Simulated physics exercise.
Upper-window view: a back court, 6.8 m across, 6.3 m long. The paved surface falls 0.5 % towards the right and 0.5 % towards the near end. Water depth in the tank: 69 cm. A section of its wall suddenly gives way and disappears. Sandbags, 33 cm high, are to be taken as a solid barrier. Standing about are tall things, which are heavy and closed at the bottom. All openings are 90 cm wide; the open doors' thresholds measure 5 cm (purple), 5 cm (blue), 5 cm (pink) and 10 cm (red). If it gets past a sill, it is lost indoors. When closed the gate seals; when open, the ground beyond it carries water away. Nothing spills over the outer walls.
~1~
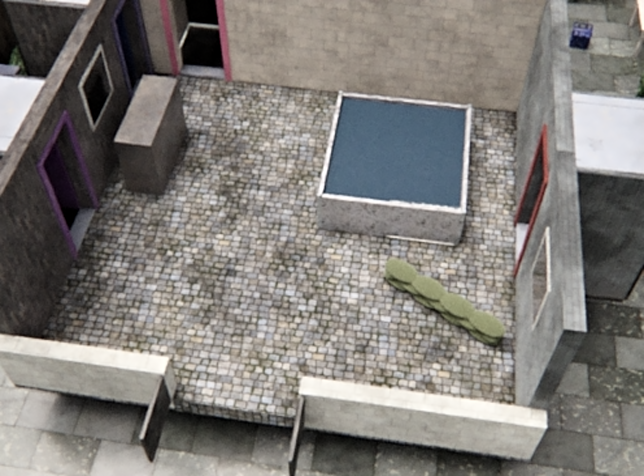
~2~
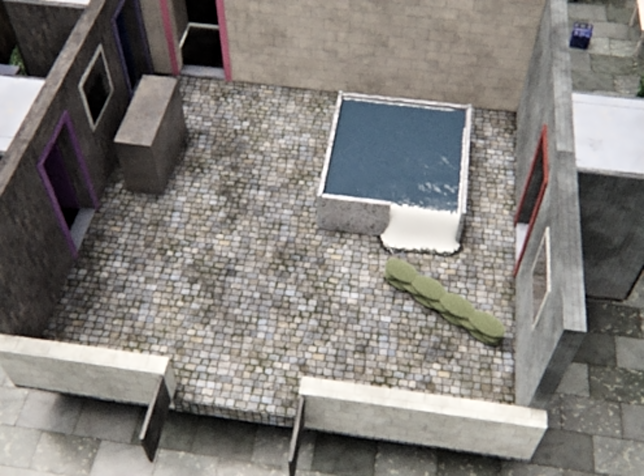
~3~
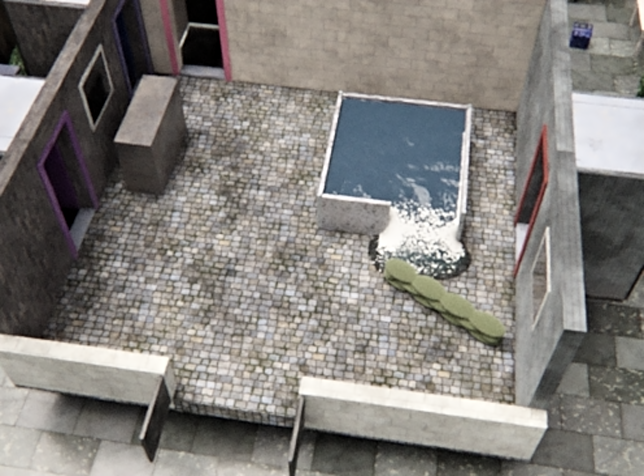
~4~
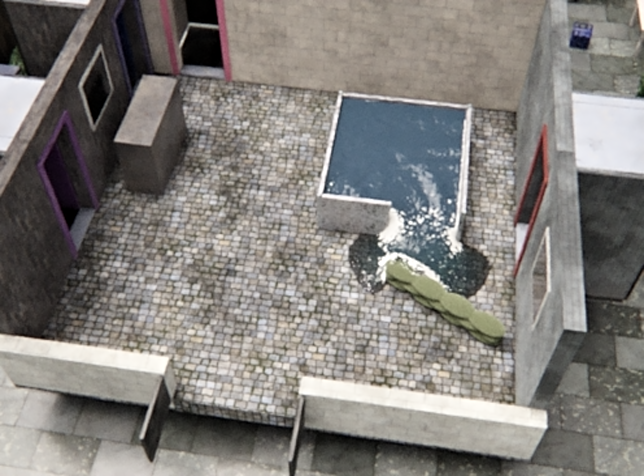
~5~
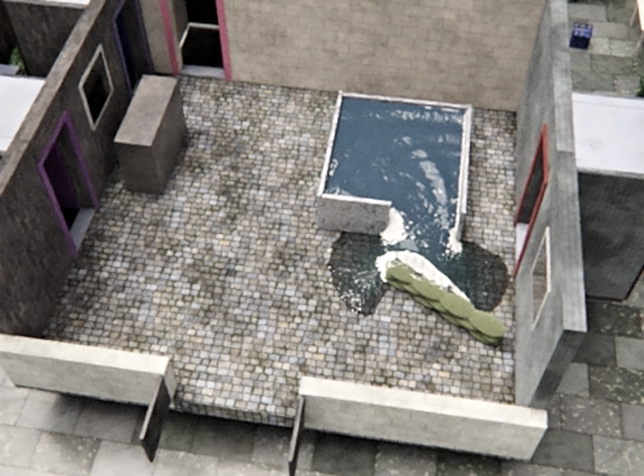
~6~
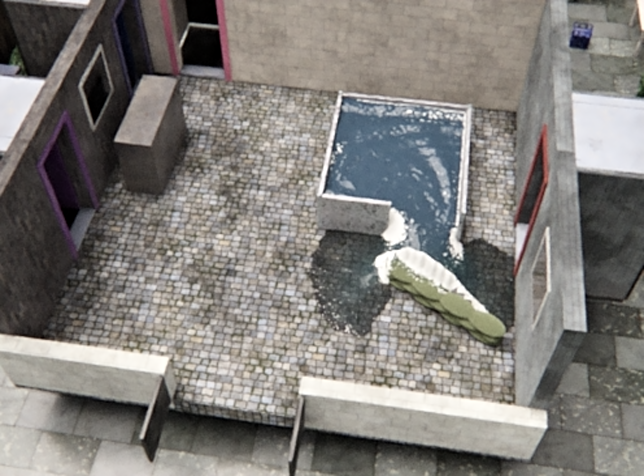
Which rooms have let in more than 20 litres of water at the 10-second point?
At the end, purple door: Beyond the set amount. Blue door: Beyond the set amount. Pink door: Short of the set amount. Red door: Beyond the set amount.
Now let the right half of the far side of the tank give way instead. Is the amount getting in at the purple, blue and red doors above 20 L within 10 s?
For purple, too little; for blue, too much; for red, too much.
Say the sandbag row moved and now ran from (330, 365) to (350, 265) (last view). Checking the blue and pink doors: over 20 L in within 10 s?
Blue within the limit, pink within the limit.
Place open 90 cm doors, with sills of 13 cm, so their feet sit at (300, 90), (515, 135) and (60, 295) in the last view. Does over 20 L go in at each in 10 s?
In sequence the answers are less than that, more than that and less than that.
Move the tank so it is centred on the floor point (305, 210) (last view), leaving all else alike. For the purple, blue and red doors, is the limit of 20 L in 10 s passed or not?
Purple: Within limit; blue: Within limit; red: Within limit.
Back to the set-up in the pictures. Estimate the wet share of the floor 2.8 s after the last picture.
Covered: Roughly 60 per cent.
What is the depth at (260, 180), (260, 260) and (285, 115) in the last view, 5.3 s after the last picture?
Reading - approx. 1 / 3 / 3 cm.
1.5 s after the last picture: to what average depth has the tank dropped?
It averages close to 41 cm.
Then, 0.7 s after the last picture water covers 20 % of the floor and is deepest (59 cm) near (504, 308); purple door not reached, blue door not reached, pink door not reached, red door 6 cm at the sill, 0 L in.
Then, 1.5 s after the last picture water covers 45 % of the floor and is deepest (55 cm) near (504, 308); purple door not reached, blue door not reached, pink door not reached, red door 14 cm at the sill, 1 L in.
Then, 2.8 s after the last picture water covers 60 % of the floor and is deepest (38 cm) near (504, 308); purple door not reached, blue door not reached, pink door not reached, red door 19 cm at the sill, 28 L in.
Then, 5.3 s after the last picture water covers 80 % of the floor and is deepest (24 cm) near (504, 308); purple door 8 cm at the sill, 0 L in, blue door not reached, pink door not reached, red door 17 cm at the sill, 124 L in.
Then, 9.3 s after the last picture water covers 95 % of the floor and is deepest (16 cm) near (504, 308); purple door 7 cm at the sill, 35 L in, blue door 10 cm at the sill, 43 L in, pink door 8 cm at the sill, 3 L in, red door 12 cm at the sill, 176 L in.
